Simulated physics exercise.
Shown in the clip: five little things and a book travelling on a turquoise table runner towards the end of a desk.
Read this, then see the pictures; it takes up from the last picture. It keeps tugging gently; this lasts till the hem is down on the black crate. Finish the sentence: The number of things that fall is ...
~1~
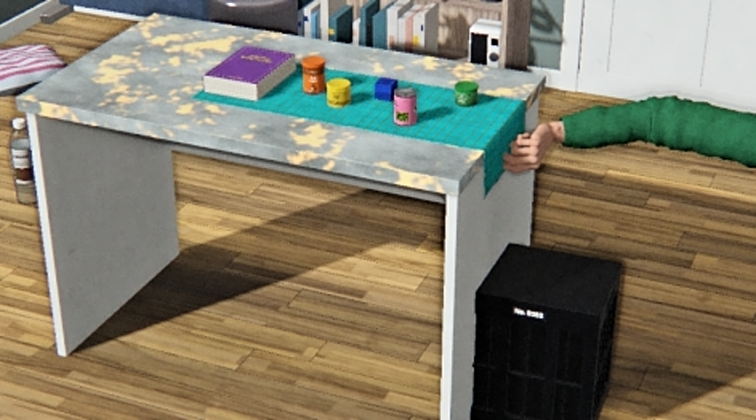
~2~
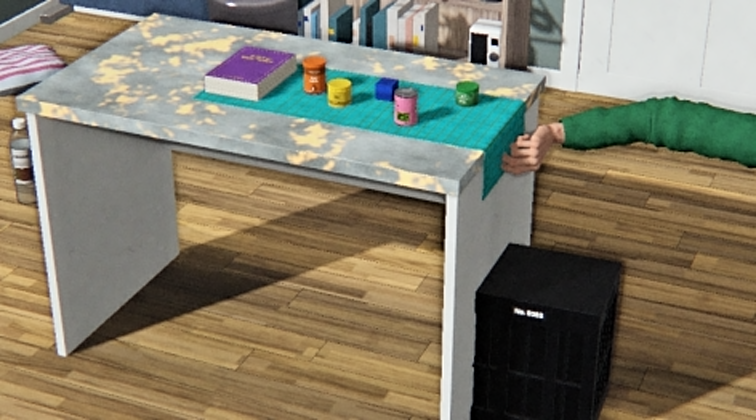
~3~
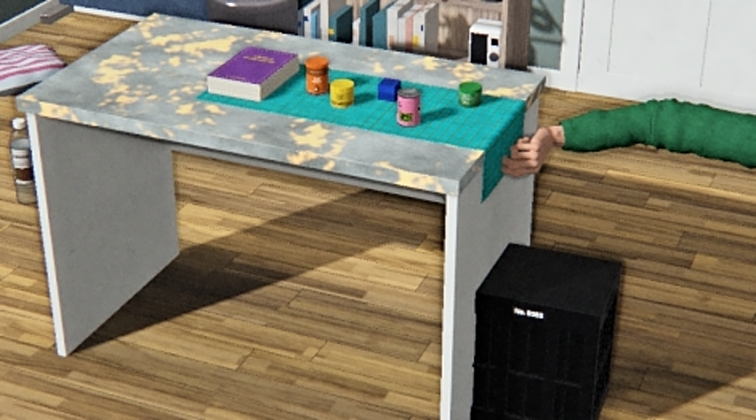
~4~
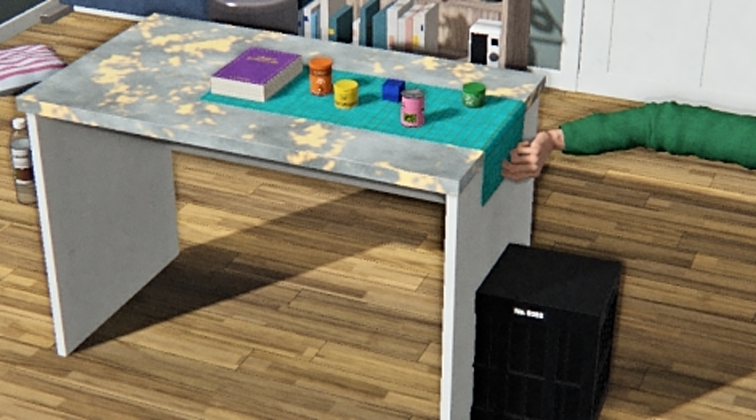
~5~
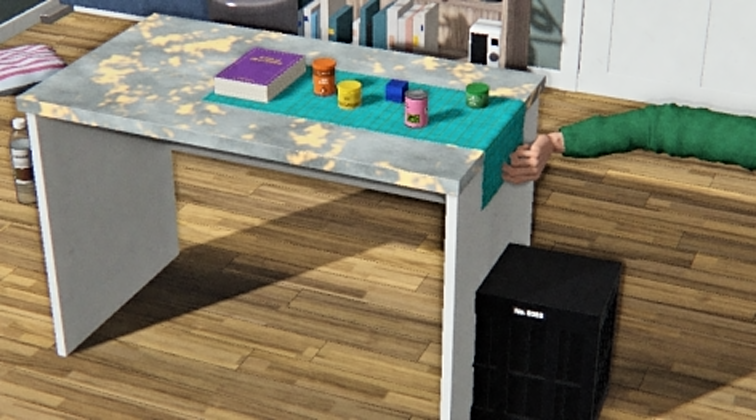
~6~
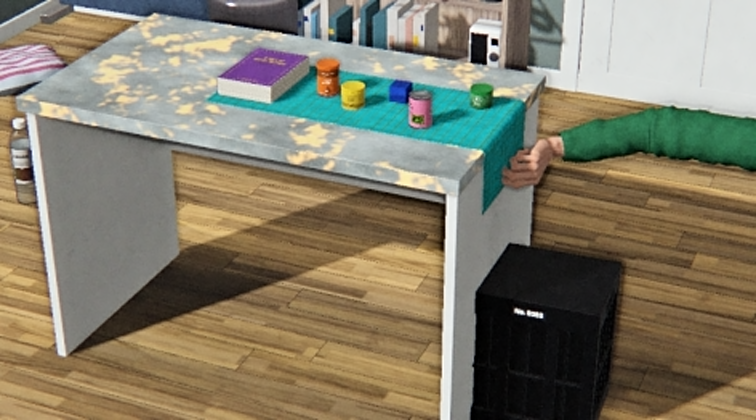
The number of things that fall is two.
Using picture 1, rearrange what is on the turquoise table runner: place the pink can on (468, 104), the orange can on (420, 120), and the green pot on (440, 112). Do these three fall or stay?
The pink can goes over; the orange can falls; the green pot goes over.
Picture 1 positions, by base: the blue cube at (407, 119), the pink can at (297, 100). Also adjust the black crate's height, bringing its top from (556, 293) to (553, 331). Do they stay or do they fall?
Here's what happens: The blue cube leaves its perch, the pink can remains aboard.
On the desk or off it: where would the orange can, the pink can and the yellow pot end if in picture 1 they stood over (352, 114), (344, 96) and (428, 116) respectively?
The orange can ends up still aboard; the pink can ends up still aboard; the yellow pot ends up knocked off.
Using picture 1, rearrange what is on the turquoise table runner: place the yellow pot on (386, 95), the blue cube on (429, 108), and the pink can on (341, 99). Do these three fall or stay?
Yellow pot kept, blue cube dropped, pink can kept.
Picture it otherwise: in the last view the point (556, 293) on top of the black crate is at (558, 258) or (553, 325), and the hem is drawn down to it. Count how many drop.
The count comes out 1 and 3.
Soon after, hem near (503, 240); green pot gone.
After that, hem on the crate; green pot and pink can gone.
In the end, hem on the crate; green pot and pink can gone. Over the edge go two.
